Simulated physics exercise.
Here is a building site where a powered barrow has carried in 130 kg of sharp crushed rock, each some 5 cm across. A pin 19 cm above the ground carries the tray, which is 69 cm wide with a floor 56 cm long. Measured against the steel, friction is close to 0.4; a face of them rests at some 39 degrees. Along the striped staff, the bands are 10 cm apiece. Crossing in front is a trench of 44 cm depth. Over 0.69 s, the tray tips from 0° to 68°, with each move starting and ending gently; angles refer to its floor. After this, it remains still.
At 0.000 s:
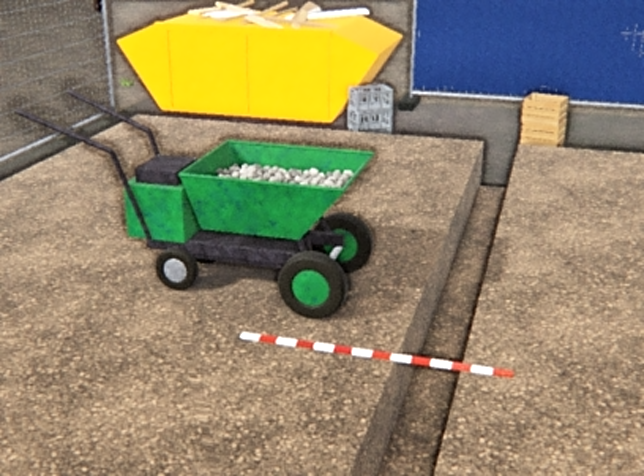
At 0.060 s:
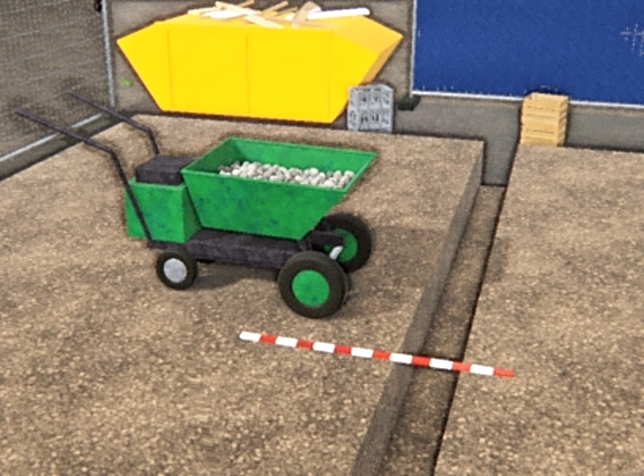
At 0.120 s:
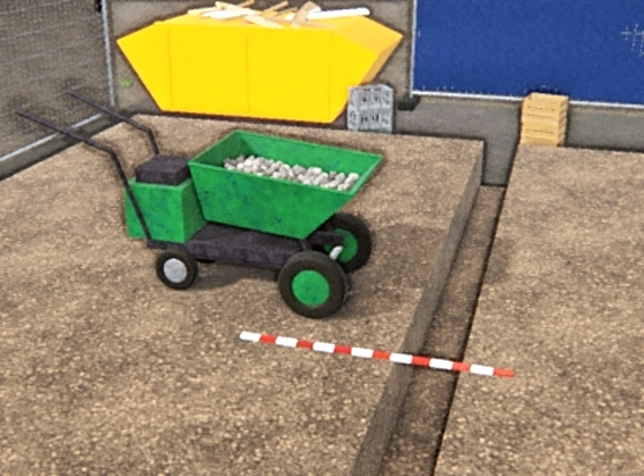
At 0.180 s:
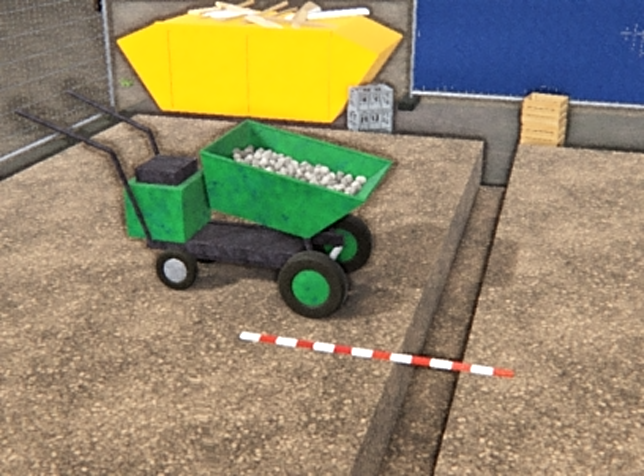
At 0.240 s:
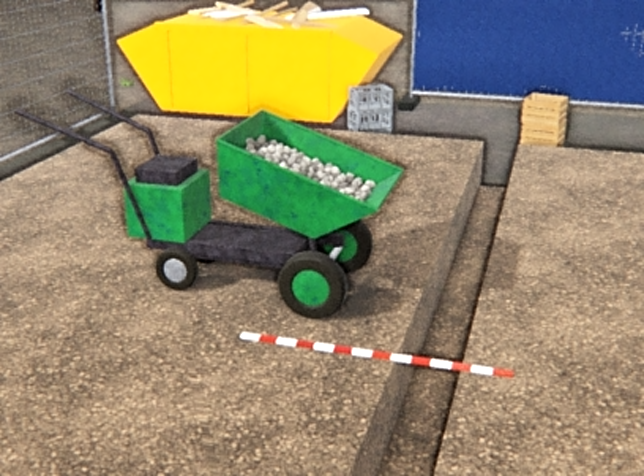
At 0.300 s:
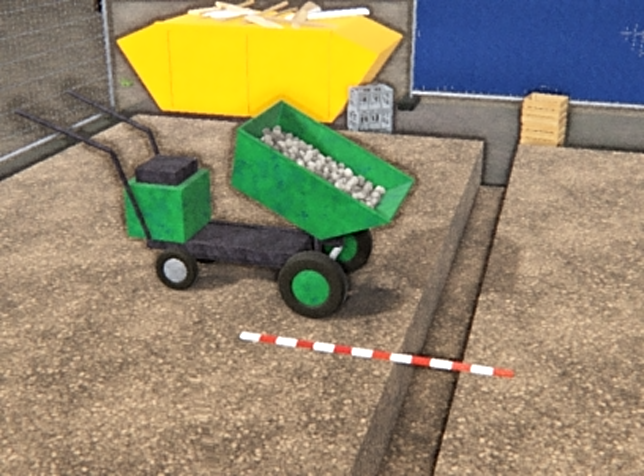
A building site with brown, gritty ground is seen from above at an angle, a narrow trench running across it on the right. A green powered barrow with black handles holds pale stones, near a red-and-white striped staff, with a yellow skip and blue panel behind. The barrow's tray tilts gently, then faster, its rear rising and front lip lowering rightward, while the wheels and camera stay still.
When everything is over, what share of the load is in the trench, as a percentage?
Close to 57 in a hundred.
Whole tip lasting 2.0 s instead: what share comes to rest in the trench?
Then about 70 per cent.
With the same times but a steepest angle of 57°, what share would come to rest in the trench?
About 30 per cent would end up in the trench.
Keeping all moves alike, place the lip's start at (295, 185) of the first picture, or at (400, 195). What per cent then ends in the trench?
Near 70 and near 10 percent.
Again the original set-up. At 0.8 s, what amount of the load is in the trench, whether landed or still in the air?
By then, around 10 percent.
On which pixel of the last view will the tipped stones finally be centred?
Resting centre: About (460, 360).
After 0.5 s the floor is at 58°; 100 % in the tray; the foremost stones are at (403, 245).
After 0.8 s the floor is at 68°; 89 % in the tray, 11 % in the trench; the foremost stones are at (472, 301).
After 1.1 s the floor is at 68°; 37 % in the tray, 32 % in the trench, 31 % past the trench; the foremost stones are at (592, 333).
After 3.1 s the floor is at 68°; 12 % in the tray, 57 % in the trench, 31 % past the trench; the foremost stones are past the picture's edge.
